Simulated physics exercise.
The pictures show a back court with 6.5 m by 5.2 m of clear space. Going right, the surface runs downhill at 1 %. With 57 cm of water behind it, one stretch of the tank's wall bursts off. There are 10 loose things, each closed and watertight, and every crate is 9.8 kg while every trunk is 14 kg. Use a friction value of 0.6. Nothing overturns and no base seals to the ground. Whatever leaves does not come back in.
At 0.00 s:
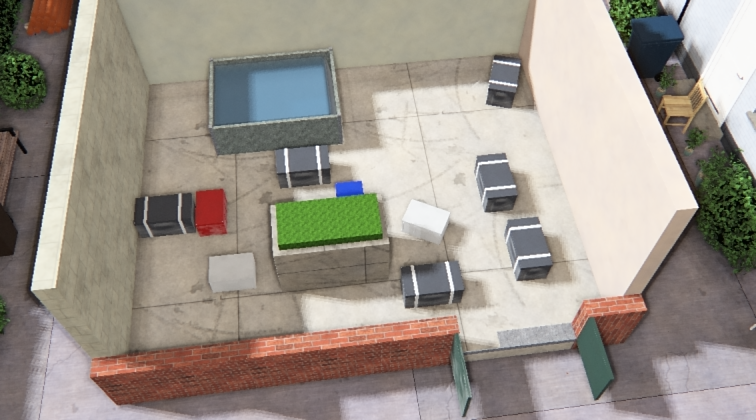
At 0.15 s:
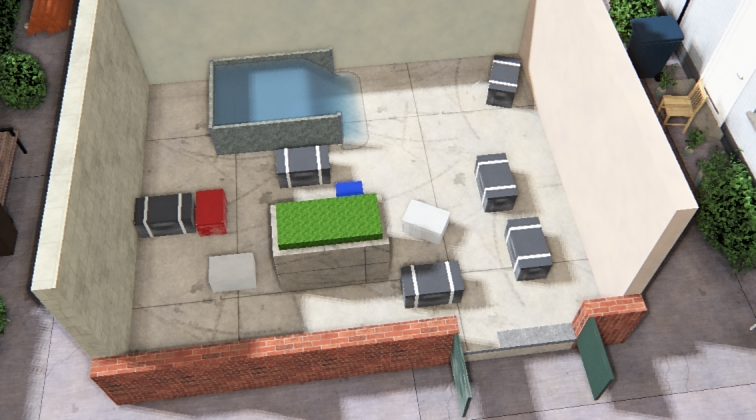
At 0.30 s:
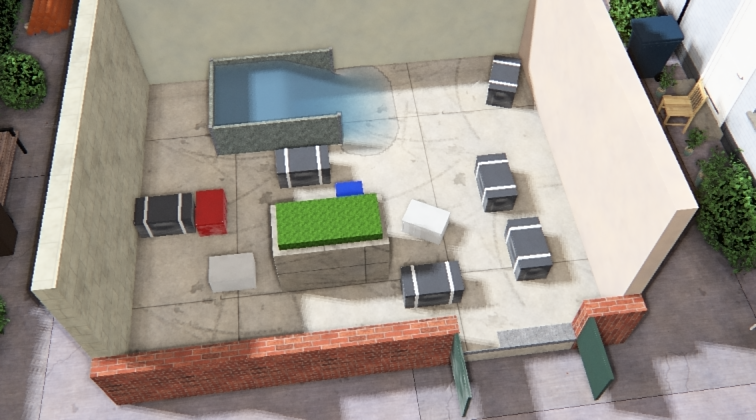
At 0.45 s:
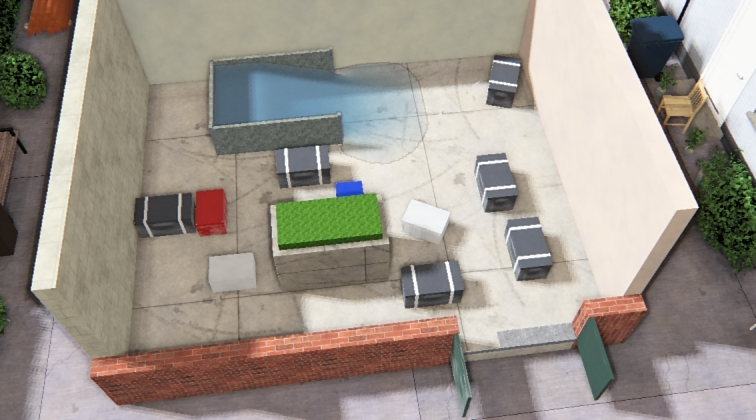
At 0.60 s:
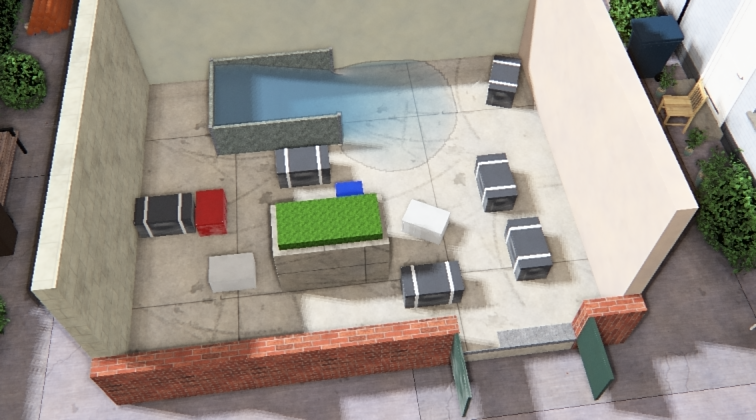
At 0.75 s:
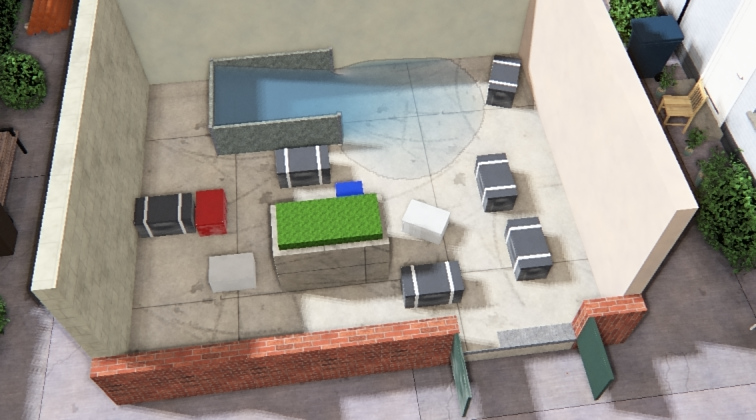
At first, a stone-walled tank of water stands at the back of a walled court scattered with dark trunks and several crates. Then the tank's right side is open and water pours out across the paving, spreading rightward in a widening rounded sheet, while the trunks and crates stay where they are.
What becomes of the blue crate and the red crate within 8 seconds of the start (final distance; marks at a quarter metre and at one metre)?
Looks like the blue crate pretty much stays there, and the red crate pretty much stays there.
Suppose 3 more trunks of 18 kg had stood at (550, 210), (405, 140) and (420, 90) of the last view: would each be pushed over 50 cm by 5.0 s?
One by one: Beyond the mark, beyond the mark, beyond the mark.
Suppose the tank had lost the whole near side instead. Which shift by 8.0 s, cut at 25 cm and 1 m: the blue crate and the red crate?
Then the blue crate goes a great distance and the red crate goes a great distance.
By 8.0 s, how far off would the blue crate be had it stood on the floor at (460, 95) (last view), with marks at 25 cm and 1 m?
As it turns out, it is swept away.
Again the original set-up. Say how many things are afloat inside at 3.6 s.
At that time the total is 2.
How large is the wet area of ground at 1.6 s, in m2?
That flooded area is roughly 13 m2.
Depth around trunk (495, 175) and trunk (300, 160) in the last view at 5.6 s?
First about 9 cm, second about 0 cm.
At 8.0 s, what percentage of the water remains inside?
72 % or so.
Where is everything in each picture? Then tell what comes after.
The blue crate at (351, 198), on the bottom; the red crate at (209, 207) rests on the ground; water covers 2.7 m2; 0 of 10 have shifted, in the first frame.
The blue crate at (351, 198) rests on the ground; the red crate at (209, 207) rests on the ground; 3.4 m2 under water; 0 of 10 have shifted, in the second frame.
The blue crate at (351, 198), on the bottom; the red crate at (209, 207), on the bottom; 4.4 m2 under water; 0 of 10 have shifted, in the third frame.
The blue crate at (351, 198) rests on the ground; the red crate at (209, 207), on the bottom; water covers 5.5 m2; 0 of 10 have shifted, in the fourth frame.
The blue crate at (351, 198), on the bottom; the red crate at (209, 207) rests on the ground; 6.7 m2 under water; 0 of 10 have shifted, in the fifth frame.
The blue crate at (351, 198), on the bottom; the red crate at (209, 207), on the bottom; 7.9 m2 under water; 0 of 10 have shifted, in the sixth frame.
After 1.6 s the blue crate is near (351, 198), 0.0 m from its start, aground; the red crate is near (209, 207), 0.0 m from its start, aground; 0 of 10 are out; 1 afloat.
After 3.6 s the blue crate is near (351, 198), 0.0 m from its start, aground; the red crate is near (209, 207), 0.0 m from its start, aground; 0 of 10 are out; 2 afloat.
After 5.6 s the blue crate is near (351, 198), 0.0 m from its start, aground; the red crate is near (209, 207), 0.0 m from its start, aground; 1 of 10 are out; 3 afloat.
After 8.0 s the blue crate is near (351, 198), 0.0 m from its start, aground; the red crate is near (209, 207), 0.0 m from its start, aground; 2 of 10 are out; 2 afloat.
